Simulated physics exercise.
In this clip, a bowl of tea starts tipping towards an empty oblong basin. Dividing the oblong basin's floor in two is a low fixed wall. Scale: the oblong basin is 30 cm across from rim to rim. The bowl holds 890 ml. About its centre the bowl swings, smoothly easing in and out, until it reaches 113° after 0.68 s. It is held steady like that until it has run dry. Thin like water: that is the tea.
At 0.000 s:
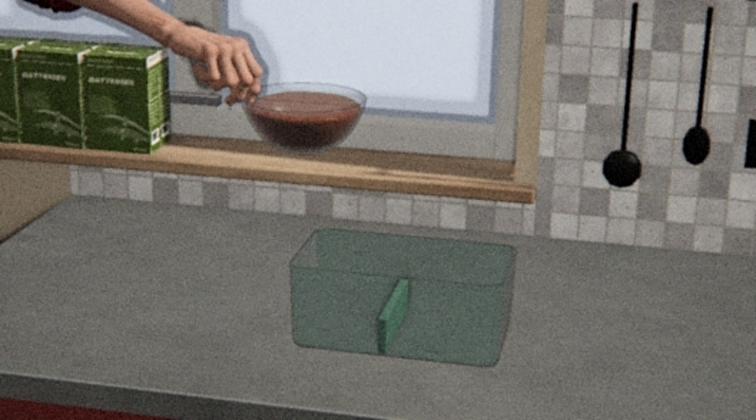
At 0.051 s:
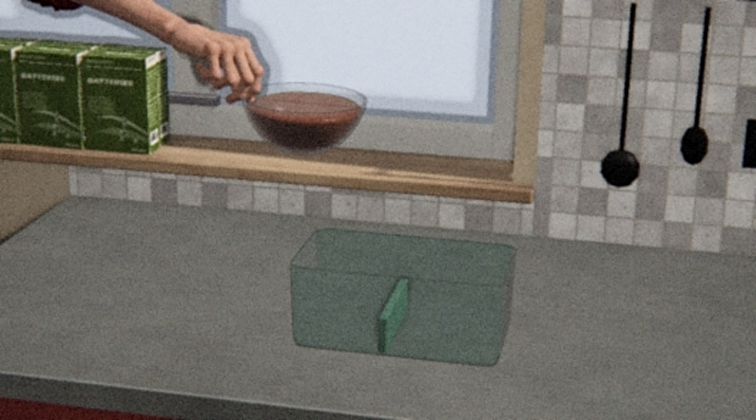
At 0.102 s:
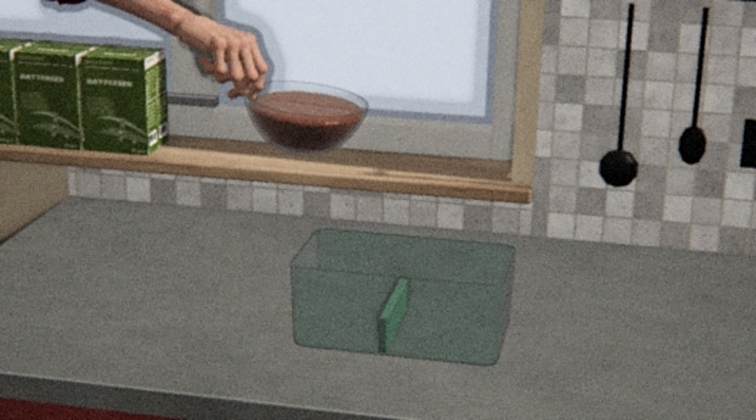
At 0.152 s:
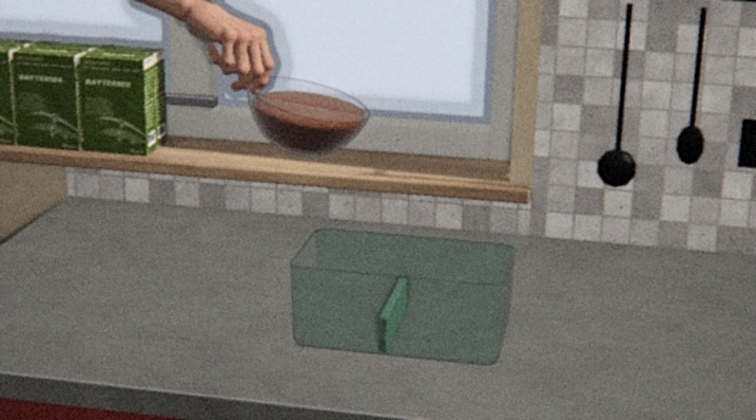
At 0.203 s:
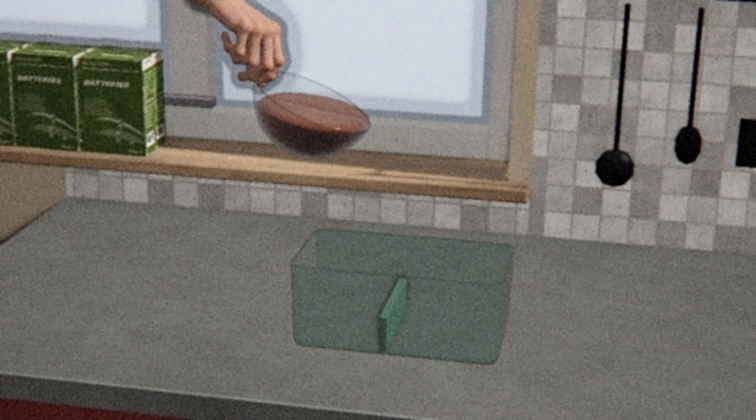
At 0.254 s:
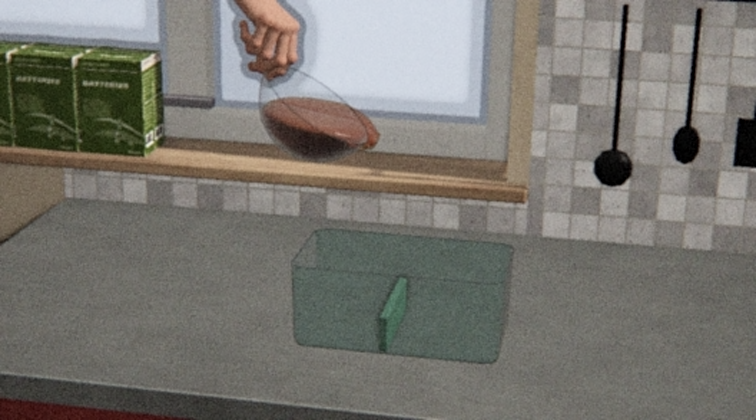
At first, a hand holds a clear bowl of reddish-brown liquid level above a grey counter, where an empty, clear green basin with a low divider sits. The hand then rises slightly and moves right, tilting the bowl rightward with increasing steepness, until the liquid reaches its lower rim and begins slipping over.
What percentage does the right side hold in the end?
About 57 per cent.
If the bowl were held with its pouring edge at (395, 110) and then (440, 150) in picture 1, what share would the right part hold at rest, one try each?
The first try gives around 75 percent, the second around 80 percent.
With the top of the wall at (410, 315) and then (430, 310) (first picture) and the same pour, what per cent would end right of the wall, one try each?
40 per cent first, 15 per cent second.
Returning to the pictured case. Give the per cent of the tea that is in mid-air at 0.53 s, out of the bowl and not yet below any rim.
Near 40 in a hundred.
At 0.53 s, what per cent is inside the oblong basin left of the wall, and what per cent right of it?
About 5 left, about 50 right.
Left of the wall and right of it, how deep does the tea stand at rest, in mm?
Left 18 mm, right 20 mm.
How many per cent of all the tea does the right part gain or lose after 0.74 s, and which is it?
Change: Increase, about 3.
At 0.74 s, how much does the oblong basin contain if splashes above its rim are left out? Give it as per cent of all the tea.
Reading: Approx. 90 %.
By 0.53 s the tilt is 100° and 4 per cent is still to pour, 5 is left of the wall and 50 right of it.
By 0.74 s the tilt is 113° and 0 per cent is still to pour, 35 is left of the wall and 54 right of it.
By 0.95 s the tilt is 113° and 0 per cent is still to pour, 40 is left of the wall and 57 right of it.
By 1.18 s the tilt is 113° and 0 per cent is still to pour, 40 is left of the wall and 57 right of it.
At rest 40 per cent lies left of the wall, 57 right of it and 3 outside.
